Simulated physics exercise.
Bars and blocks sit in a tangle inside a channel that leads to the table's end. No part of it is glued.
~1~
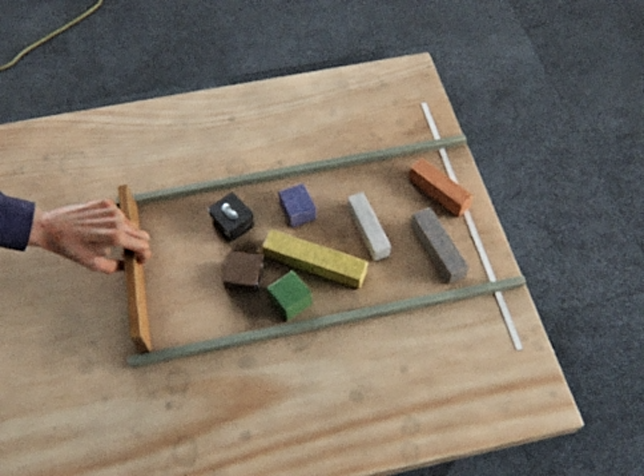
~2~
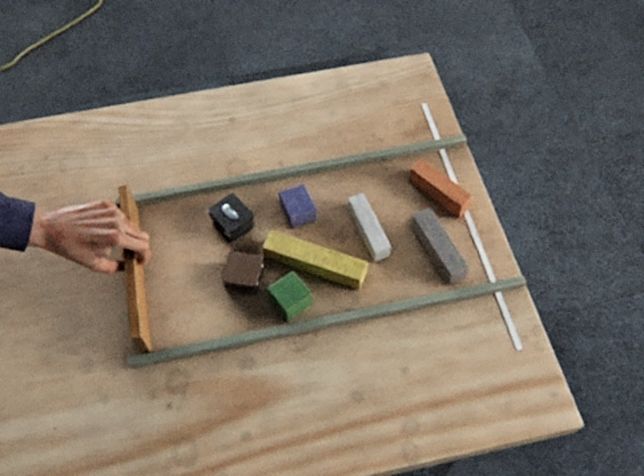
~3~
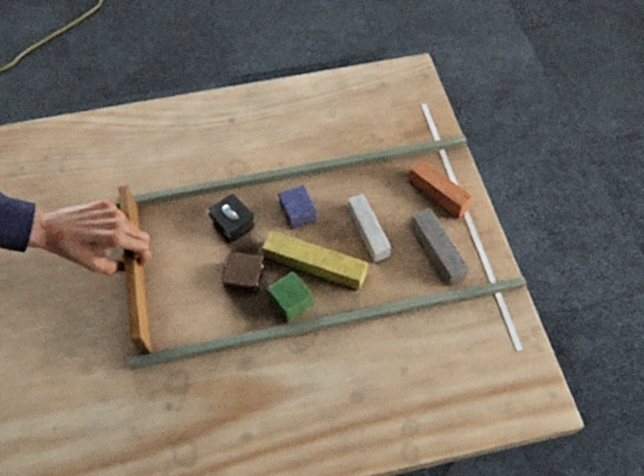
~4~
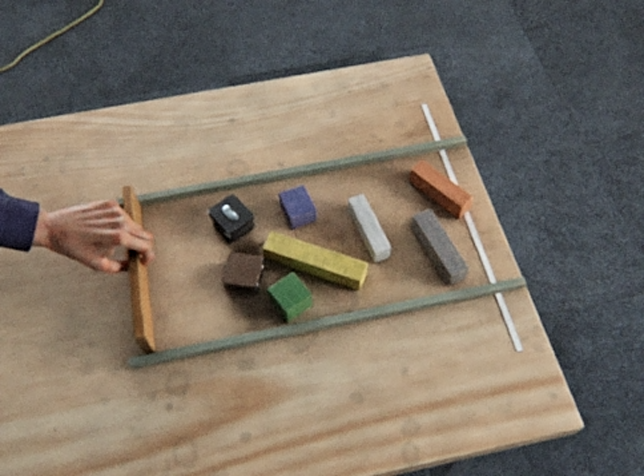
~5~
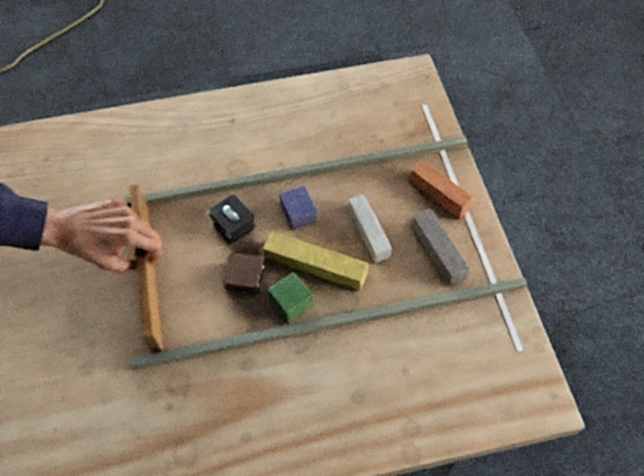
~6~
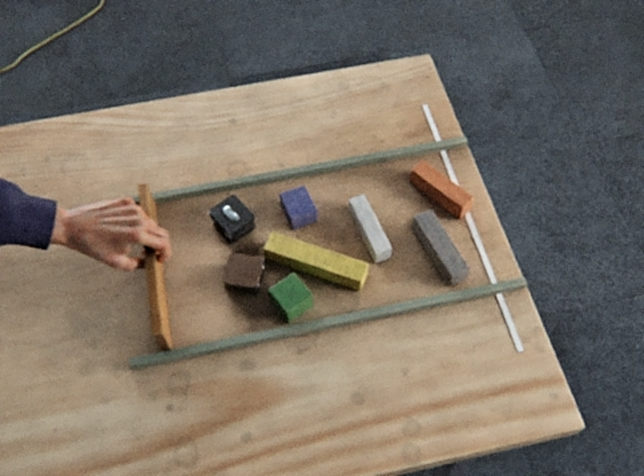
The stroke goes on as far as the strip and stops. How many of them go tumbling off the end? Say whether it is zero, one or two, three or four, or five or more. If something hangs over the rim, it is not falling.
After the push, at least five have dropped.
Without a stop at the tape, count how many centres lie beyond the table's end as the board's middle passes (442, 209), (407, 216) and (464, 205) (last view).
That makes 3, 0, 5.
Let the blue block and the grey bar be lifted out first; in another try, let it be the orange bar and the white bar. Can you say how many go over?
3, then 3.
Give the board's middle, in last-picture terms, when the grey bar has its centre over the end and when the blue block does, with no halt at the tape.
Approx. (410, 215) for the first, approx. (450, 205) for the second.
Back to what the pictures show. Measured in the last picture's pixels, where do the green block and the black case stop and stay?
The green block comes to rest at (507, 265), and the black case comes to rest at (466, 163).
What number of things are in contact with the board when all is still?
3 are in contact with it.
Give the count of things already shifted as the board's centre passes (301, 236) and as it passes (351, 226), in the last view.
Tally at point one: 6; at point two: 7.
Soon after, none off yet; orange bar at rest near (441, 189); grey bar at rest near (440, 247); white bar at rest near (369, 228).
Then, none off yet; orange bar at rest near (441, 189); grey bar at rest near (443, 247); white bar moved a little near (404, 214).
Further on, none off yet; orange bar moved about its own width near (486, 171); grey bar moved about its own width near (510, 231); white bar moved well along near (474, 194).
By the end, the number that fall off is five or more; fallen, blue block, yellow bar, white bar, grey bar and orange bar.
